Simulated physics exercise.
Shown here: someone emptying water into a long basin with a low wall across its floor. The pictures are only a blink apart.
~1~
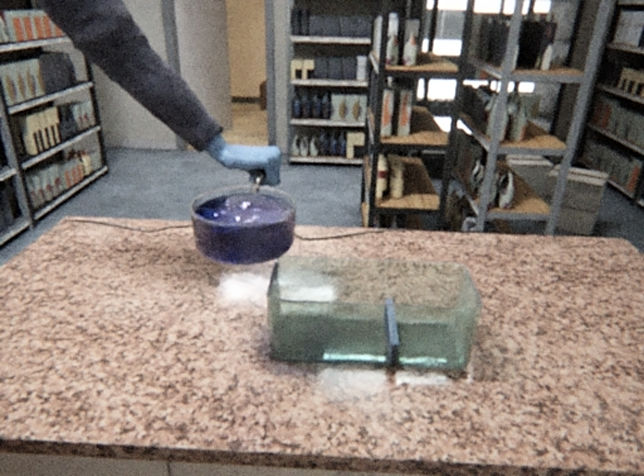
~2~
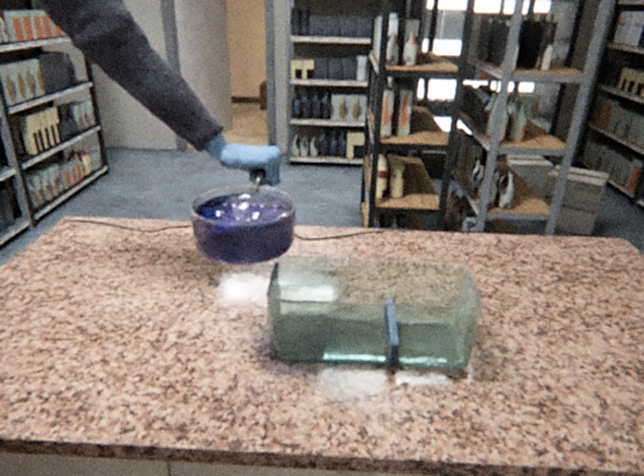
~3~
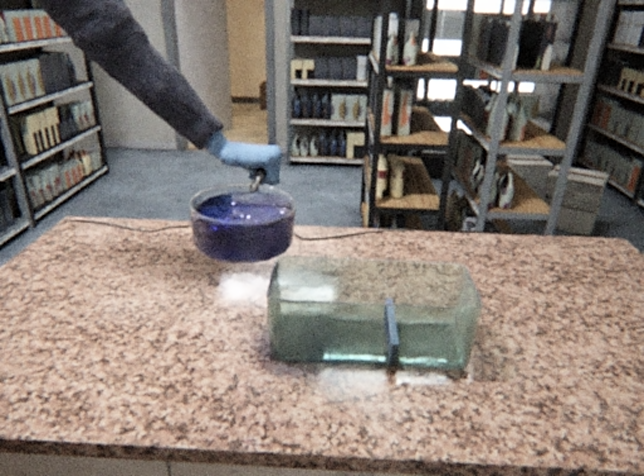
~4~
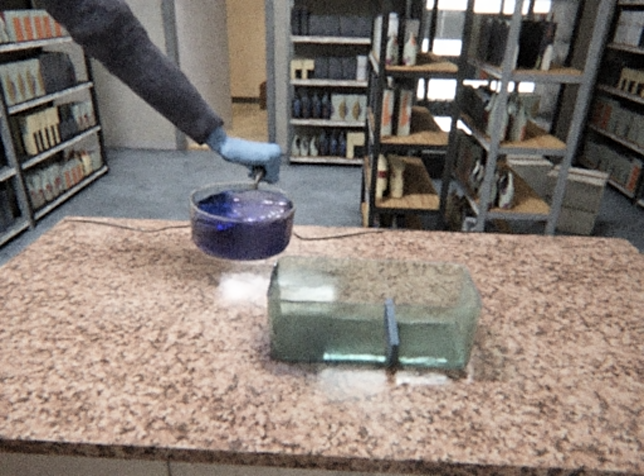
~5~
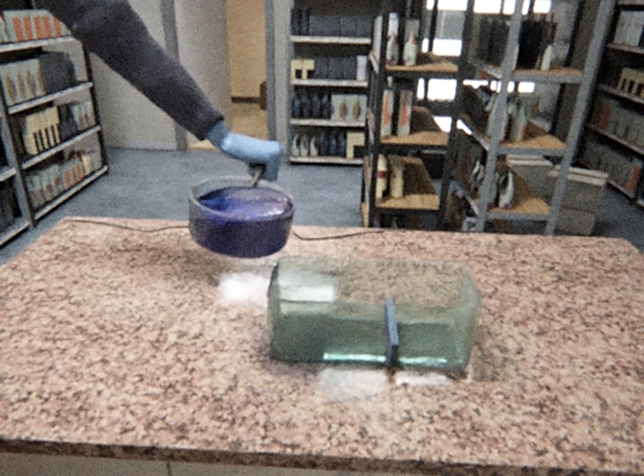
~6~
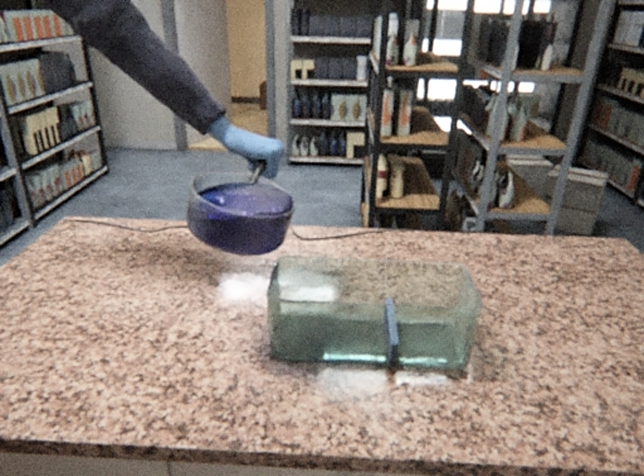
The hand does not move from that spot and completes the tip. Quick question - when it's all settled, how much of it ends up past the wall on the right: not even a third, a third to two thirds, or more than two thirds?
The right side is left with too little to make a third.
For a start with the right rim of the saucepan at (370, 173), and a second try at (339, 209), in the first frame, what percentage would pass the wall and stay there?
Estimate: 55 per cent, then 60 per cent.
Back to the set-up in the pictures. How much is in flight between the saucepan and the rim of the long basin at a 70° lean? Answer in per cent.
Roughly 40 percent.
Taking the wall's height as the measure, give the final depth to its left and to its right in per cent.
Left: 80 %. Right: 20 %.
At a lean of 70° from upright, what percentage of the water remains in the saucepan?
Near 45 %.
A moment on, the saucepan is tipped part way and 43 per cent is still to pour, 16 is left of the wall and 0 right of it.
Next, the saucepan is tipped right over and 5 per cent is still to pour, 79 is left of the wall and 5 right of it.
Then the saucepan is tipped right over and 0 per cent is still to pour, 90 is left of the wall and 7 right of it.
Later the saucepan is tipped right over and 0 per cent is still to pour, 85 is left of the wall and 13 right of it.
In the end 84 per cent lies left of the wall, 14 right of it and 2 outside.
